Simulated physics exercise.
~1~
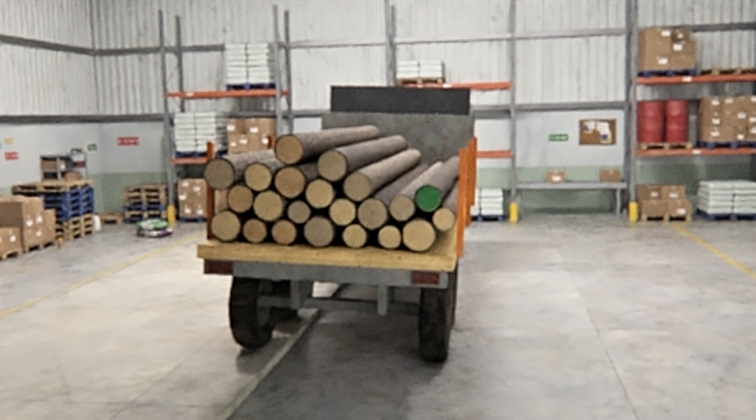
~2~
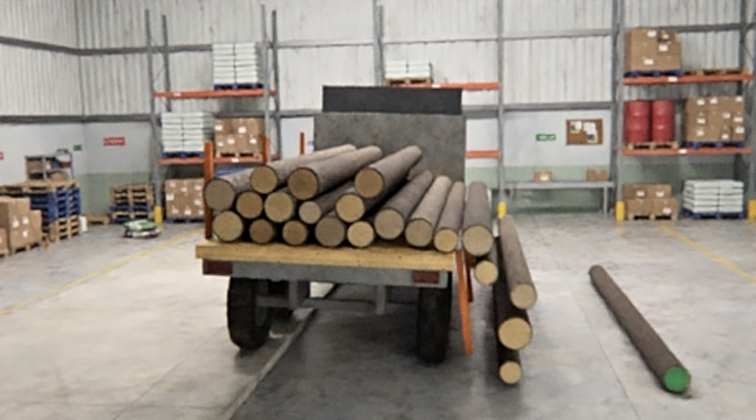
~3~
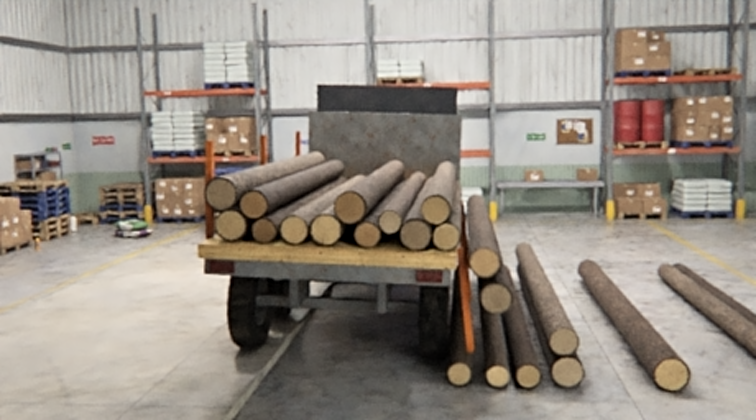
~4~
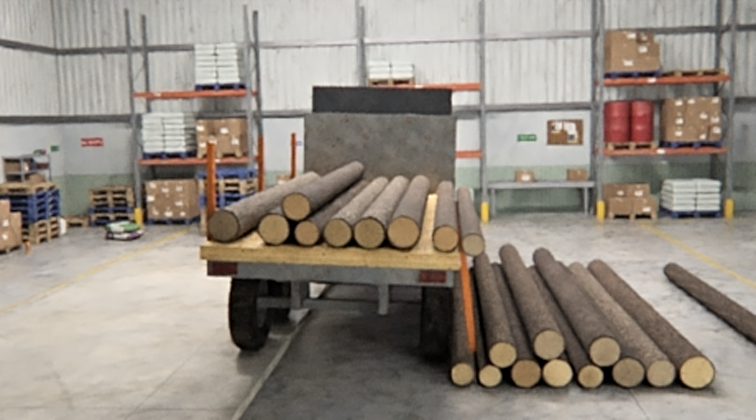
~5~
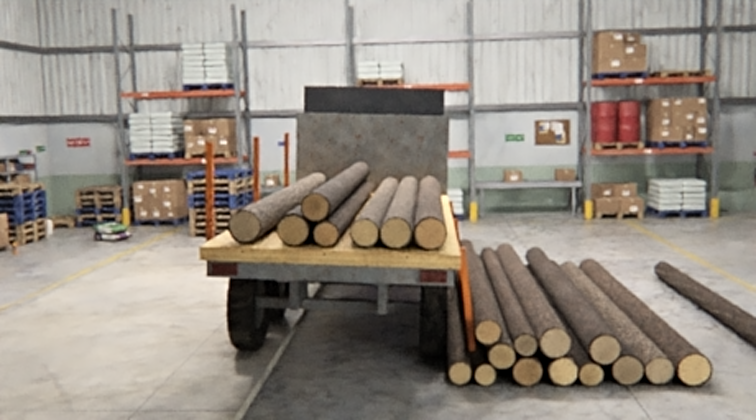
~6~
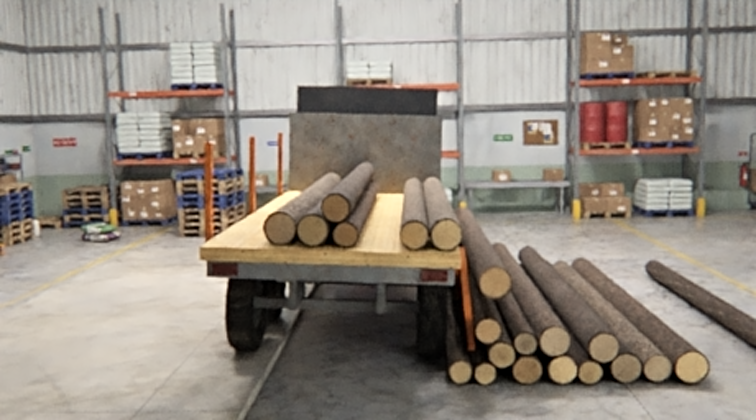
The clip opens on the tail end of a flatbed lorry in a warehouse, stacked with timber poles, one of them with a green end near the right side. The orange posts on the right swing down, and the pile spreads that way, spilling poles over the edge. The green-ended pole drops off and comes to lie on the floor well to the right. More poles follow, gathering beside the lorry while the load thins and the view drifts slightly sideways. By the end, a few poles remain on the deck, another tips off the right edge, and most lie heaped on the floor.
